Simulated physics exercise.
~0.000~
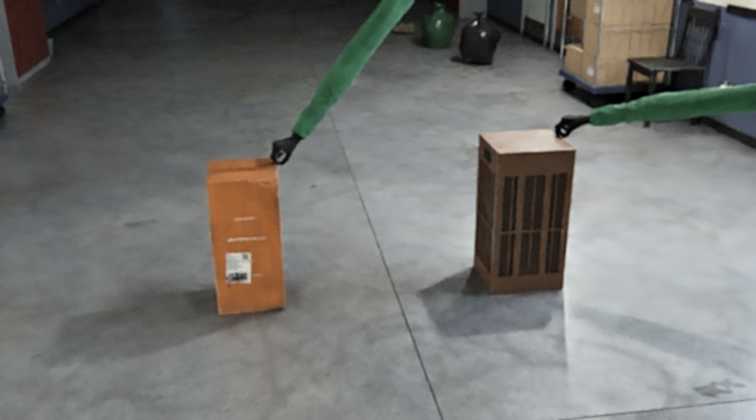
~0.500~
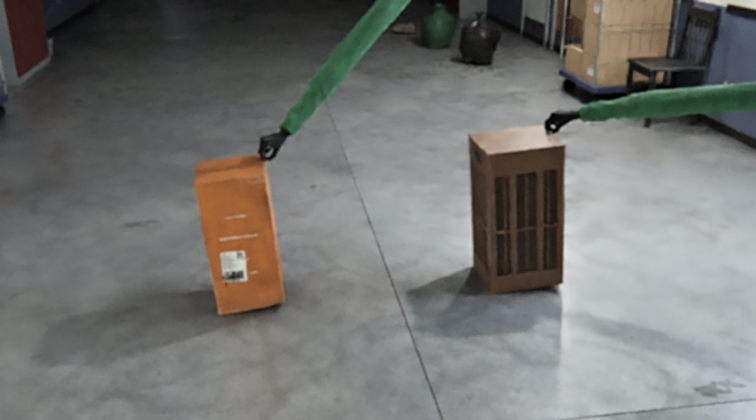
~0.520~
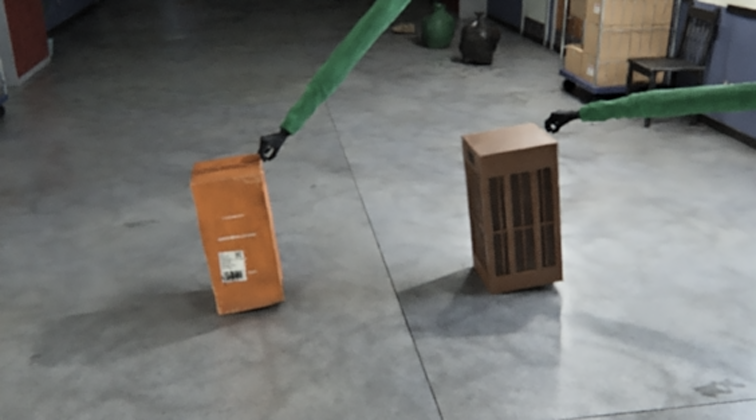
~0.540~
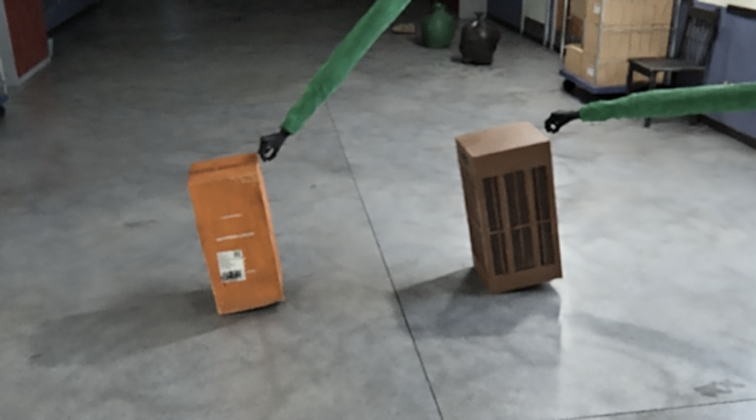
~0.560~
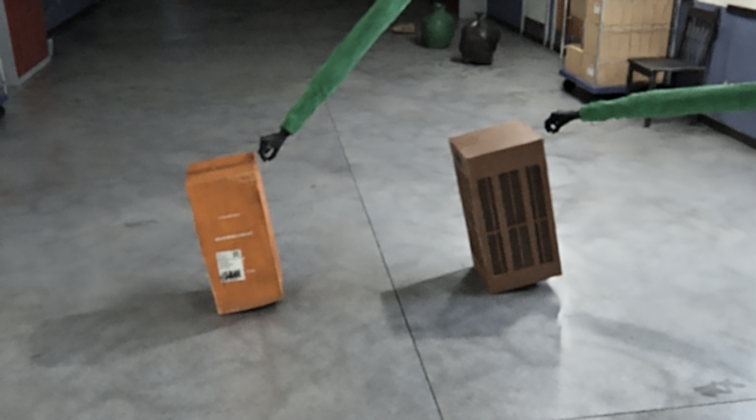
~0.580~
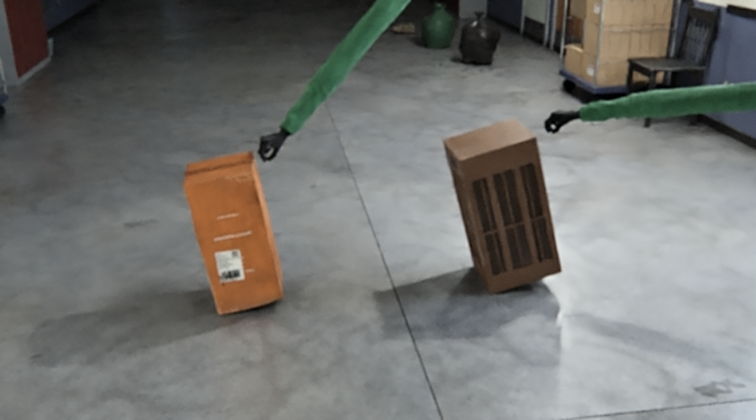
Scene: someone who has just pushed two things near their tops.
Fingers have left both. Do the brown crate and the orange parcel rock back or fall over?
Result: Brown crate: Fallen; orange parcel: Standing.
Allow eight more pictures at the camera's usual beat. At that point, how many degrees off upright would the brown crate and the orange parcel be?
First one at 30°, second one at 8° from upright.
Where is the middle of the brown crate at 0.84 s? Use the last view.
Predicted middle: Around (464, 210).
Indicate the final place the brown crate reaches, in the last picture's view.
The middle ends up near (406, 252).
After 0.84 s, brown crate 42° off upright near (464, 210); orange parcel 4° off upright near (243, 234).
In the end (1.8 s), the brown crate falls over, near (406, 252); the orange parcel rocks back upright, near (248, 236).
